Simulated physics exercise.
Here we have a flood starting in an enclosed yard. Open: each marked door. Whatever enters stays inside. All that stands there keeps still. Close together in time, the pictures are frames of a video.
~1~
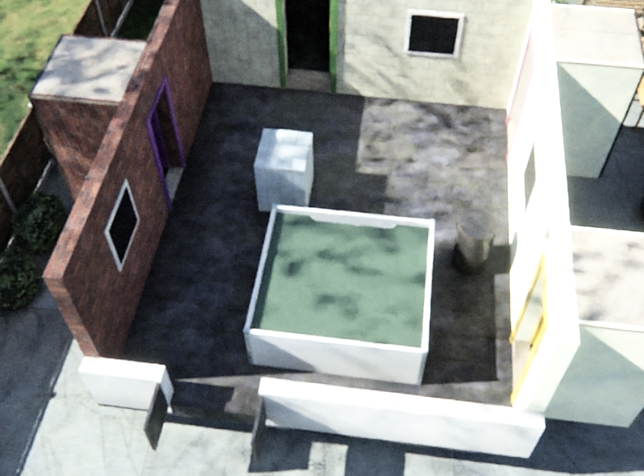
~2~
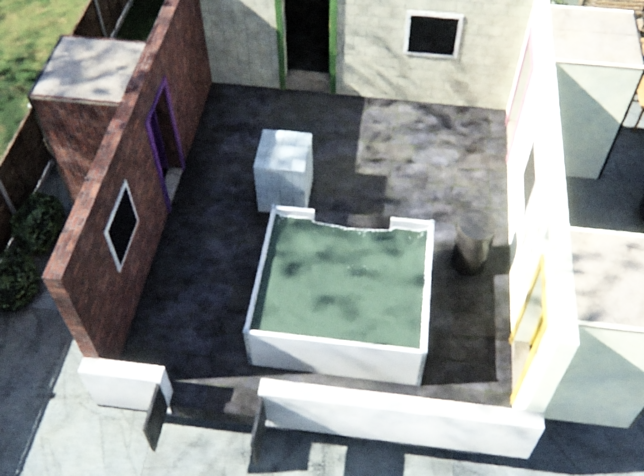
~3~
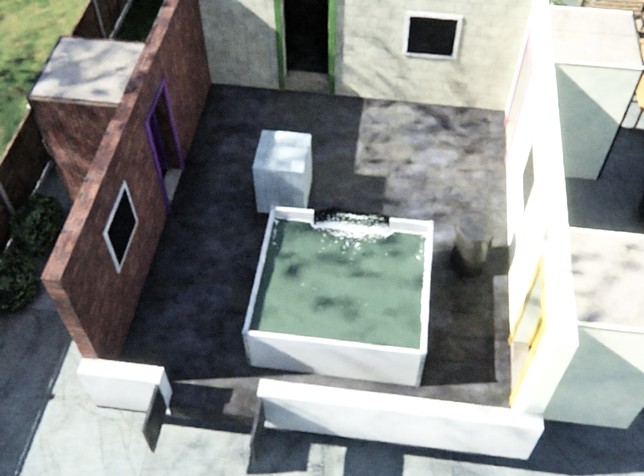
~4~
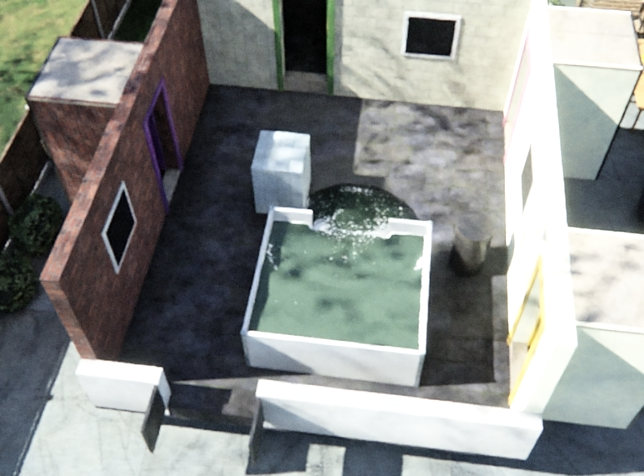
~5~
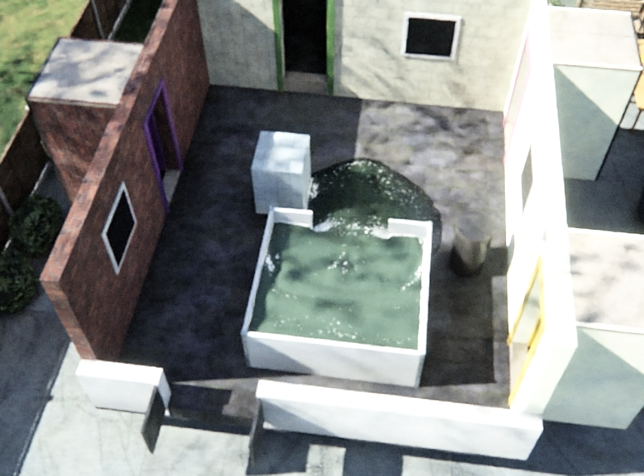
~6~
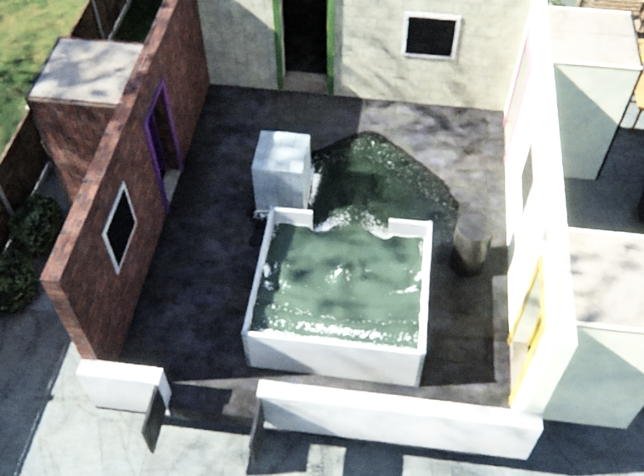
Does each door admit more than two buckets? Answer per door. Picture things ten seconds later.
The green door: It does not; the purple door: It does not; the pink door: It does; the yellow door: It does not.
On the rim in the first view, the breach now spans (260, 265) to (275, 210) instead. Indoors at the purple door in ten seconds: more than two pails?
Then: Purple door lets more in.
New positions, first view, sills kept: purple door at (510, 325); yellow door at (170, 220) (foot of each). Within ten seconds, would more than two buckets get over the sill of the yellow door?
The yellow door is spared.
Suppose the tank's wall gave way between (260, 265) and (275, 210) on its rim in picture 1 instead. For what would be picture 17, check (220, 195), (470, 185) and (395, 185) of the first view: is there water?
Taken in turn they're swamped, unwetted and unwetted.
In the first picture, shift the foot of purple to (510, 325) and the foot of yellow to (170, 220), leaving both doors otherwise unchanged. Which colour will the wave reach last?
That would be the purple-painted one.
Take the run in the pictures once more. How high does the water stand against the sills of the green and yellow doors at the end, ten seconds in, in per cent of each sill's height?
First around 40 percent, second around 100 percent.
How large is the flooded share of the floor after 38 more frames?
I'd put it at roughly 95 per cent.
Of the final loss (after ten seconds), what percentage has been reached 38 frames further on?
30 per cent.
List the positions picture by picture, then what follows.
In the first frame, the open tank at (344, 276) is whole and still.
In the second frame, water pours out on the open tank's far side and has run to a hidden place.
In the third frame, the front is at a hidden place, out from the gap on the open tank's far side.
In the fourth frame, water pours out on the open tank's far side and has run to (378, 191).
In the fifth frame, water pours out on the open tank's far side and has run to (368, 162).
In the sixth frame, water pours out on the open tank's far side and has run to (372, 134).
A moment on, water covers 40 % of the floor; the green door wet at the sill, nothing in, the purple door not reached, the pink door not reached, the yellow door not reached.
Next, water covers 45 % of the floor; the green door wet at the sill, nothing in, the purple door wet at the sill, nothing in, the pink door under two buckets in, the yellow door not reached.
Then, water covers 55 % of the floor; the green door under two buckets in, the purple door wet at the sill, nothing in, the pink door far over two buckets in, the yellow door not reached.
Later, water covers 95 % of the floor; the green door under two buckets in, the purple door wet at the sill, nothing in, the pink door far over two buckets in, the yellow door wet at the sill, nothing in.
In the end, water covers 100 % of the floor; the green door under two buckets in, the purple door wet at the sill, nothing in, the pink door far over two buckets in, the yellow door under two buckets in.
